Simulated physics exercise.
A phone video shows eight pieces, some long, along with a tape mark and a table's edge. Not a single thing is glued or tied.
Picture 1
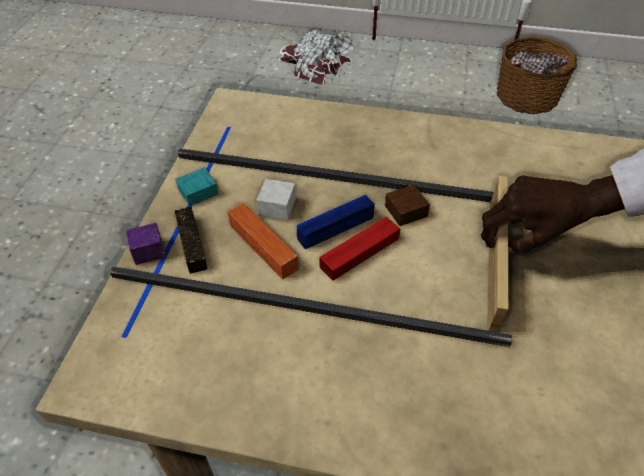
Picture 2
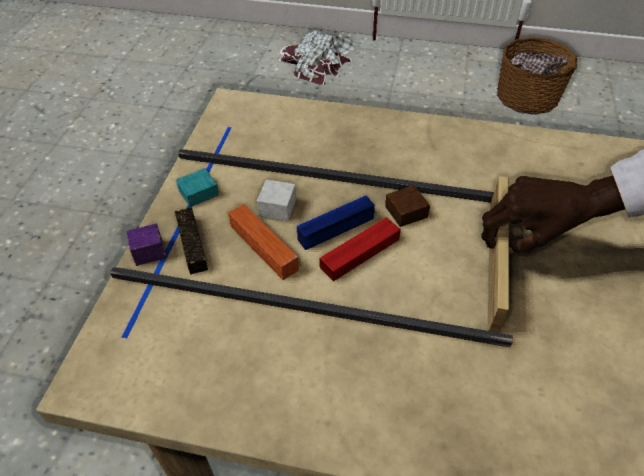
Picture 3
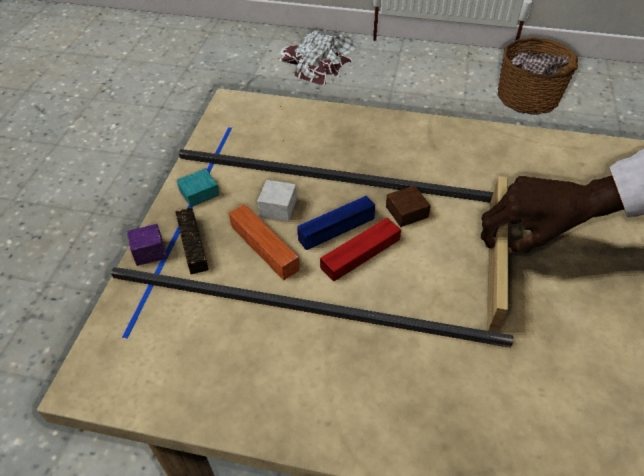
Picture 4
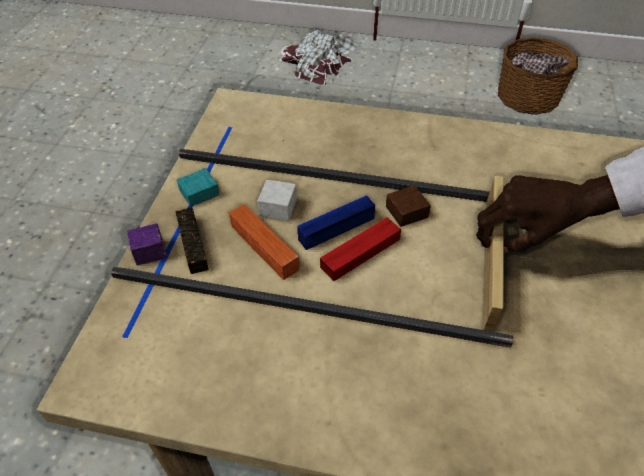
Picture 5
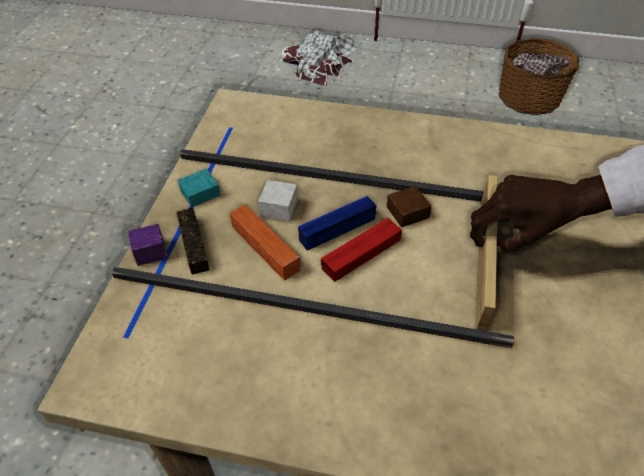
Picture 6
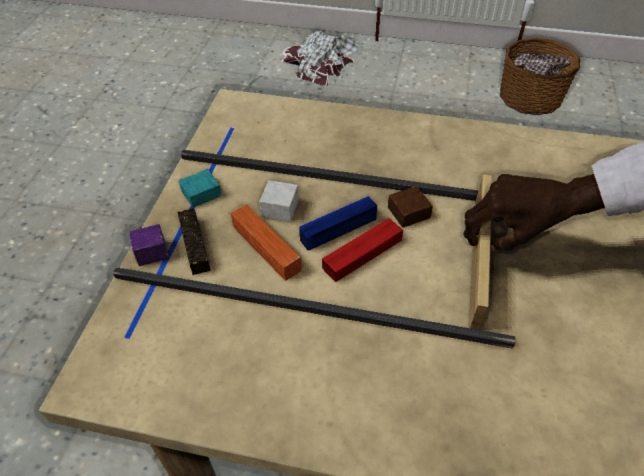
A hand slides a wooden board slightly left between two dark rails toward colored blocks.
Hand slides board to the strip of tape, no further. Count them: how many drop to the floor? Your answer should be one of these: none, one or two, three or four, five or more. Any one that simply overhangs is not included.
The count is five or more.
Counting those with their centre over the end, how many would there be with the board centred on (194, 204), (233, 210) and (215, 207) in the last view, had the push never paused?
By position: 4 / 1 / 2.
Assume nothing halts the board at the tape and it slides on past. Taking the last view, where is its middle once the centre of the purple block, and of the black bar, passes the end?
Near (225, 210) in the first case, near (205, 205) in the other.
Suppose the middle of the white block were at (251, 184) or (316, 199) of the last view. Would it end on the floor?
It ends up down from the first place and ends up down from the second.
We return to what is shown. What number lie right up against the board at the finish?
Count recorded: 2.
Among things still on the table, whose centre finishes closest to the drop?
That is the blue stick.
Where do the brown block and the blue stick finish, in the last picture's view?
In the last picture they sit at about (194, 166) and about (158, 195).
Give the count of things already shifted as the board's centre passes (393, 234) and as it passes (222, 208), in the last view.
The first count is 3, and then it's 8.
Early on, none off yet; purple block at rest near (149, 245); turquoise block at rest near (200, 188); black bar at rest near (194, 240).
A while later, none off yet; purple block travelled about its own width near (129, 247); turquoise block on its side near (154, 203); black bar travelled a little near (155, 243).
Finally, the number that fall off is five or more; lost, orange bar, white block, black bar, turquoise block and purple block.
